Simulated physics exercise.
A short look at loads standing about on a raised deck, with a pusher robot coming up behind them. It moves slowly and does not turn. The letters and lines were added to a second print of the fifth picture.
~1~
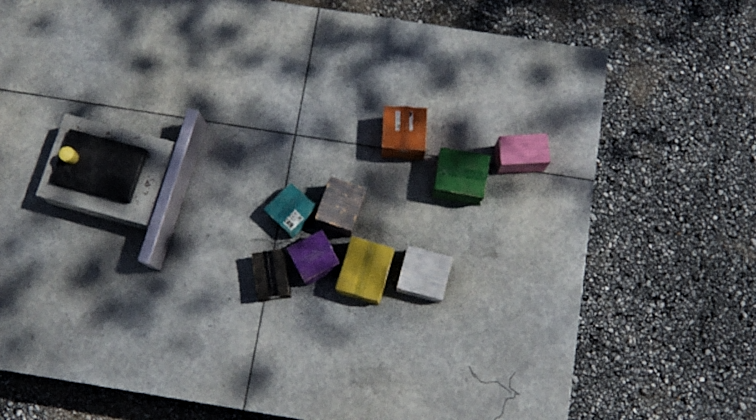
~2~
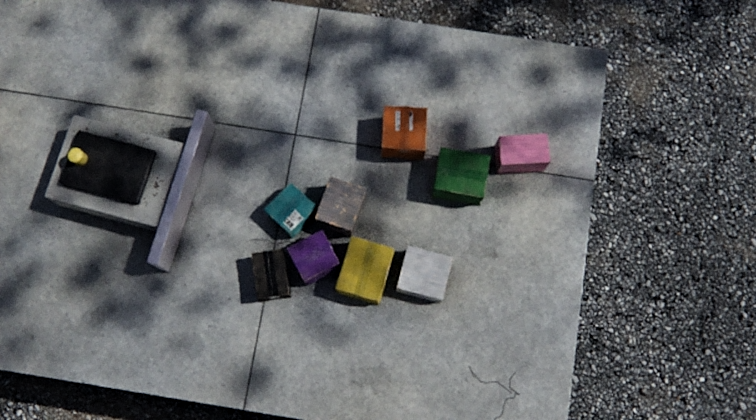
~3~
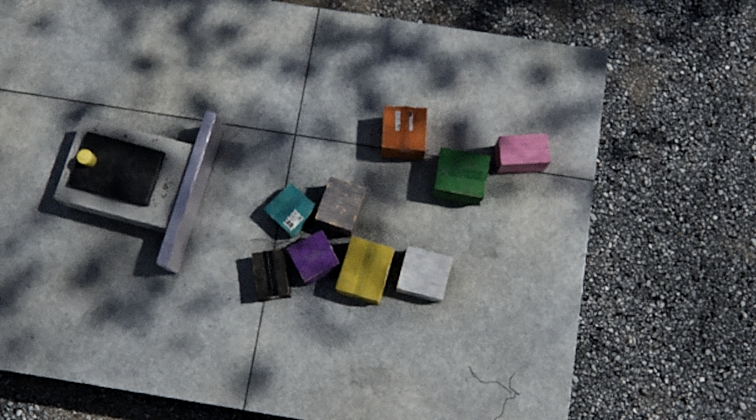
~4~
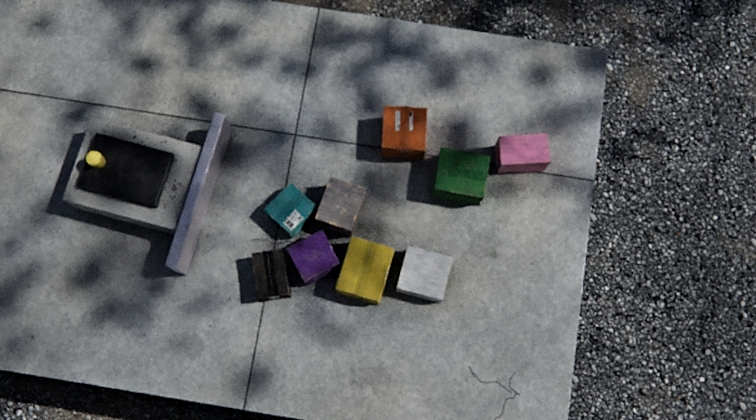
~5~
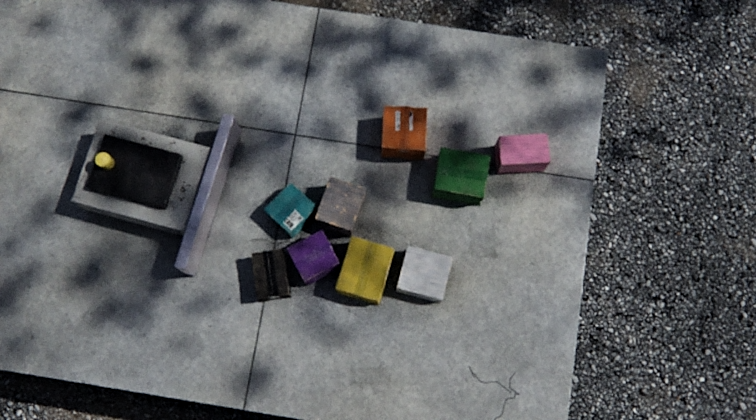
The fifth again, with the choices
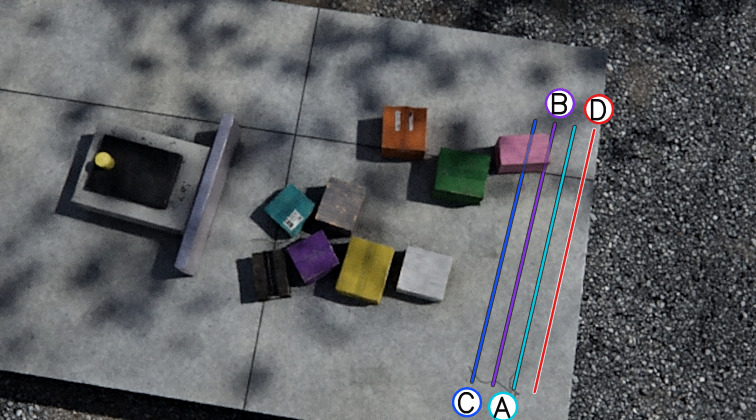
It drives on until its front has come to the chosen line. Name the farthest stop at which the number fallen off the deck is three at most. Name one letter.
The farthest such stop is A.
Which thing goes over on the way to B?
The white crate.
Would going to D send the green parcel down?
By then, yes.
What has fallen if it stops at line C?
It is the white crate.
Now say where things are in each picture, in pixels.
The first frame shows black box (272, 276); purple parcel (314, 258); grey crate (341, 208).
The second frame shows robot (115, 168); orange box (405, 133).
The third frame shows robot (123, 170); pink crate (522, 154).
The fourth frame shows robot (132, 171); turquoise parcel (292, 211).
The fifth frame shows robot (141, 173); black box (272, 276); purple parcel (314, 258); grey crate (341, 208).
On the copy, A at (545, 254); B at (525, 251); C at (505, 247); D at (565, 257).
On A. First, robot (263, 192); black box (309, 316); yellow parcel (384, 279).
Then, robot (385, 211); white crate (548, 307); pink crate (538, 150).
Finally, robot (482, 226); yellow parcel over the edge; grey crate over the edge; three fallen.
By contrast, B is within the limit but short; C is within the limit but short; D drops five.
